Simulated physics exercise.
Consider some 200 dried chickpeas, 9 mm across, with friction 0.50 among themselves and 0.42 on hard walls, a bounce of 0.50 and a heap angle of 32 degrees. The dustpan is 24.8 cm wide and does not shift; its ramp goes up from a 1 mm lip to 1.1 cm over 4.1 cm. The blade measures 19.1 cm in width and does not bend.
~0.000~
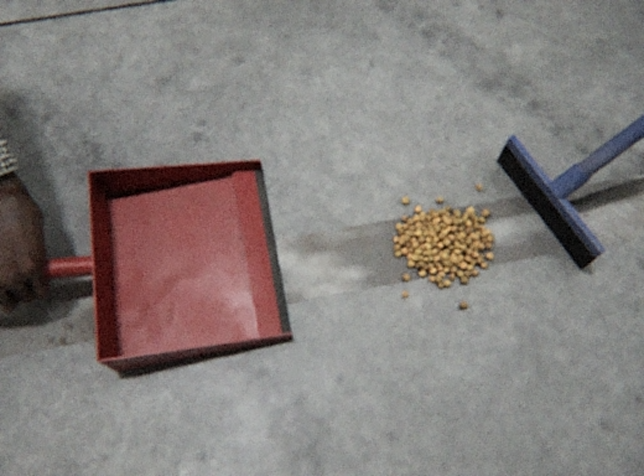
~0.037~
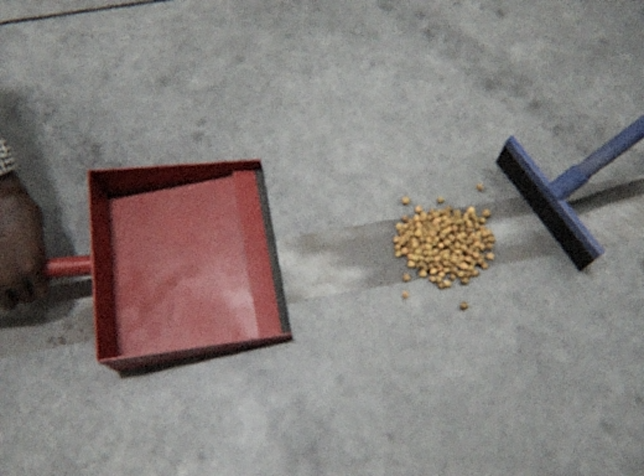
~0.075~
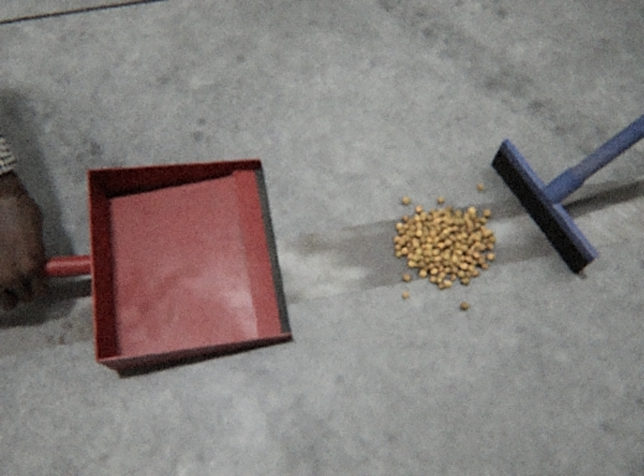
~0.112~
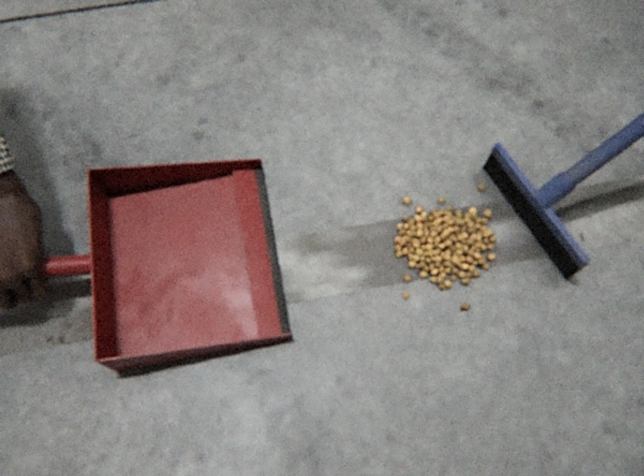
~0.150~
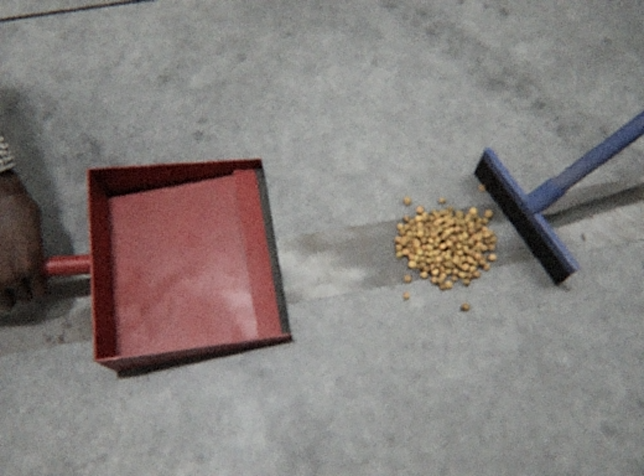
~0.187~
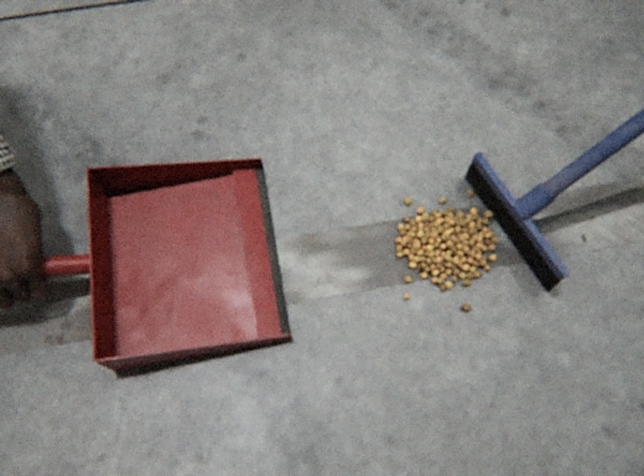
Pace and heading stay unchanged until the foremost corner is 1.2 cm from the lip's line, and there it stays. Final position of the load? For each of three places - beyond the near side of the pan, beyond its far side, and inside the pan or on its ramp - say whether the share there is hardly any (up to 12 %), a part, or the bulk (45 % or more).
Near side: A part, far side: Hardly any, pan: A part.
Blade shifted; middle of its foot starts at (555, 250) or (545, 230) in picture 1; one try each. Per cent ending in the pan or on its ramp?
First try about 15 per cent, second about 25 per cent.
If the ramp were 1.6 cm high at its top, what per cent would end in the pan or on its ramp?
Roughly 20 per cent.
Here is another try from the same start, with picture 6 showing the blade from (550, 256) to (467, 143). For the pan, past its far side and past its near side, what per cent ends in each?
That ends as pan 0, far 0, and near 5.
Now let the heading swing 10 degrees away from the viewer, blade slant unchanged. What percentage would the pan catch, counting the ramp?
In that case around 15 per cent.
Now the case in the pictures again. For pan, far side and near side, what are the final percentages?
Near side 30 %, far side 0 %, pan 25 %.
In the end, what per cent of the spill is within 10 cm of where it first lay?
Roughly 5 in a hundred.
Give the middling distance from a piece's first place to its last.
About 24 cm.
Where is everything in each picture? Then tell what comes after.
In the first frame, blade from (598, 253) to (511, 142), moved 0.0 cm, 0 of the pieces shifted so far; middle of the pieces at (444, 240); pan at (180, 266).
In the second frame, blade from (597, 254) to (510, 143), moved 0.3 cm, 0 of the pieces shifted so far; middle of the pieces at (445, 240).
In the third frame, blade from (592, 258) to (505, 146), moved 1.2 cm, 0 of the pieces shifted so far; middle of the pieces at (445, 240).
In the fourth frame, blade from (583, 263) to (496, 150), moved 2.7 cm, 0 of the pieces shifted so far; middle of the pieces at (446, 241).
In the fifth frame, blade from (573, 270) to (486, 155), moved 4.3 cm, 0 of the pieces shifted so far; middle of the pieces at (446, 241).
In the sixth frame, blade from (562, 276) to (477, 159), moved 5.9 cm, 1 of the pieces shifted so far; middle of the pieces at (447, 241); pan at (179, 265). Its pace works out near 0.43 m/s, heading 15 degrees towards the viewer's side.
Then, at 0.49 s, middle of the blade 18 cm from the lip; 0 % over the lip, far side 0 %, near side 5 %.
Then, at 0.70 s, middle of the blade 9 cm from the lip; 0 % over the lip, far side 0 %, near side 20 %.
Then, at 1.02 s, middle of the blade 4 cm from the lip; 25 % over the lip, far side 0 %, near side 30 %.
By 1.4 s all is still; near side 30 %, far side 0 %, pan 25 %, in front of the lip or behind the blade 45 %.
